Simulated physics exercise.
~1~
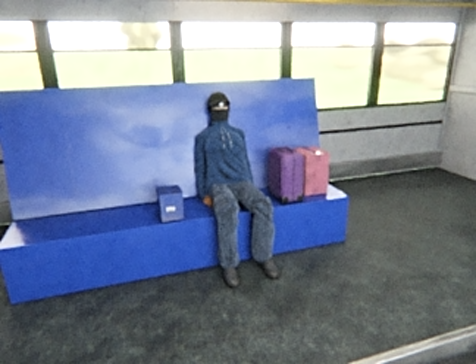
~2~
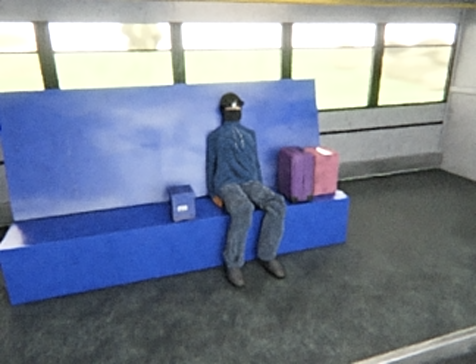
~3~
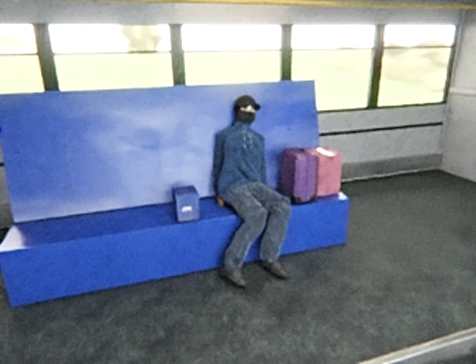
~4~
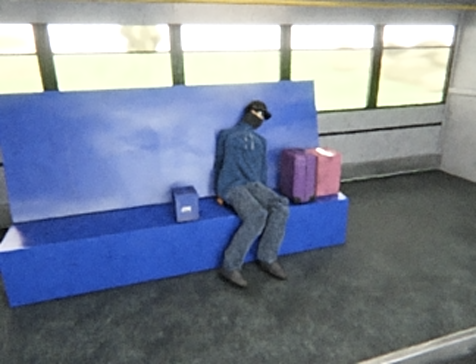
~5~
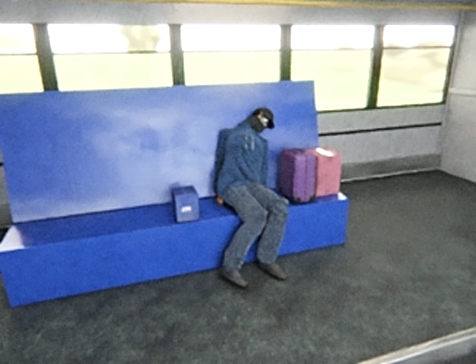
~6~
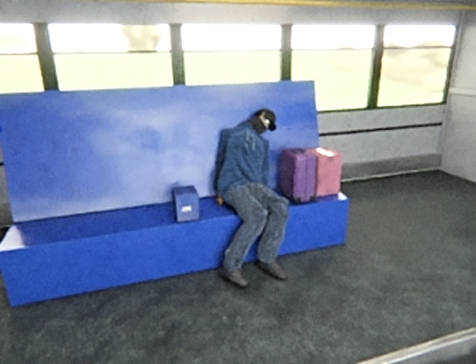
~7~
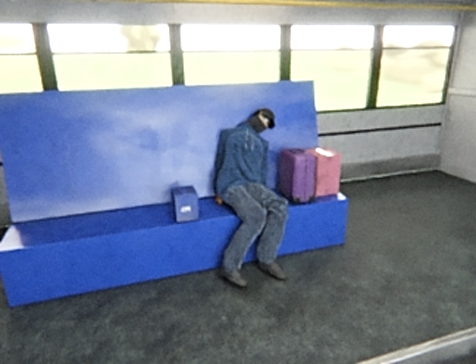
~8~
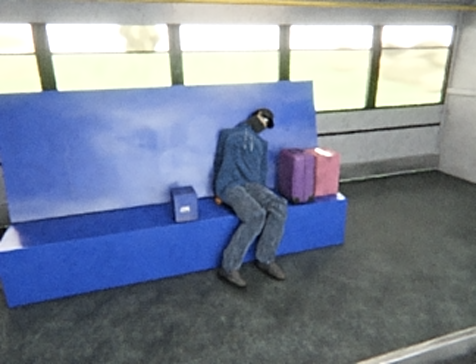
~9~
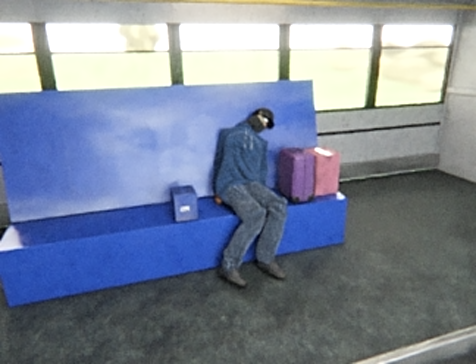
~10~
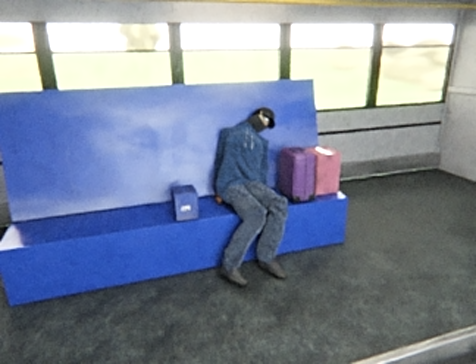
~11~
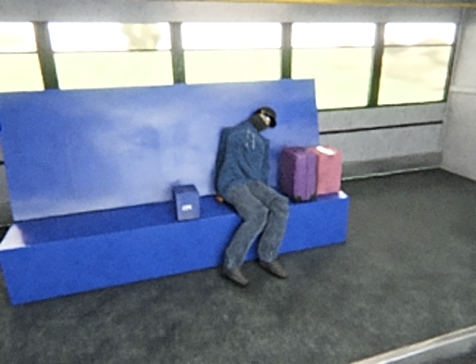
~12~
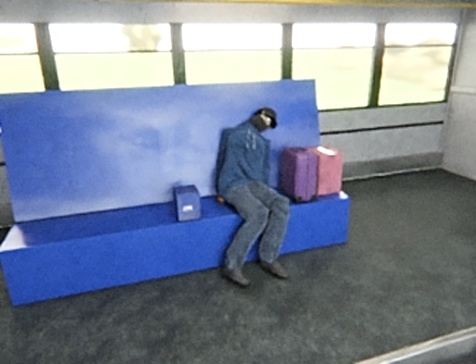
Inside a vehicle with a row of windows, a passenger in a dark cap, face covering, blue jacket and jeans sits slumped on a long blue bench. A small blue tub stands to the left, and a purple case and a pink pack stand side by side to the right. The passenger and the loose things shift a little to the right along the seat. The passenger's upper body then leans right and the head droops toward the shoulder, arms hanging limp. After that everything stays nearly still, with the passenger still seated and all three items upright on the bench.
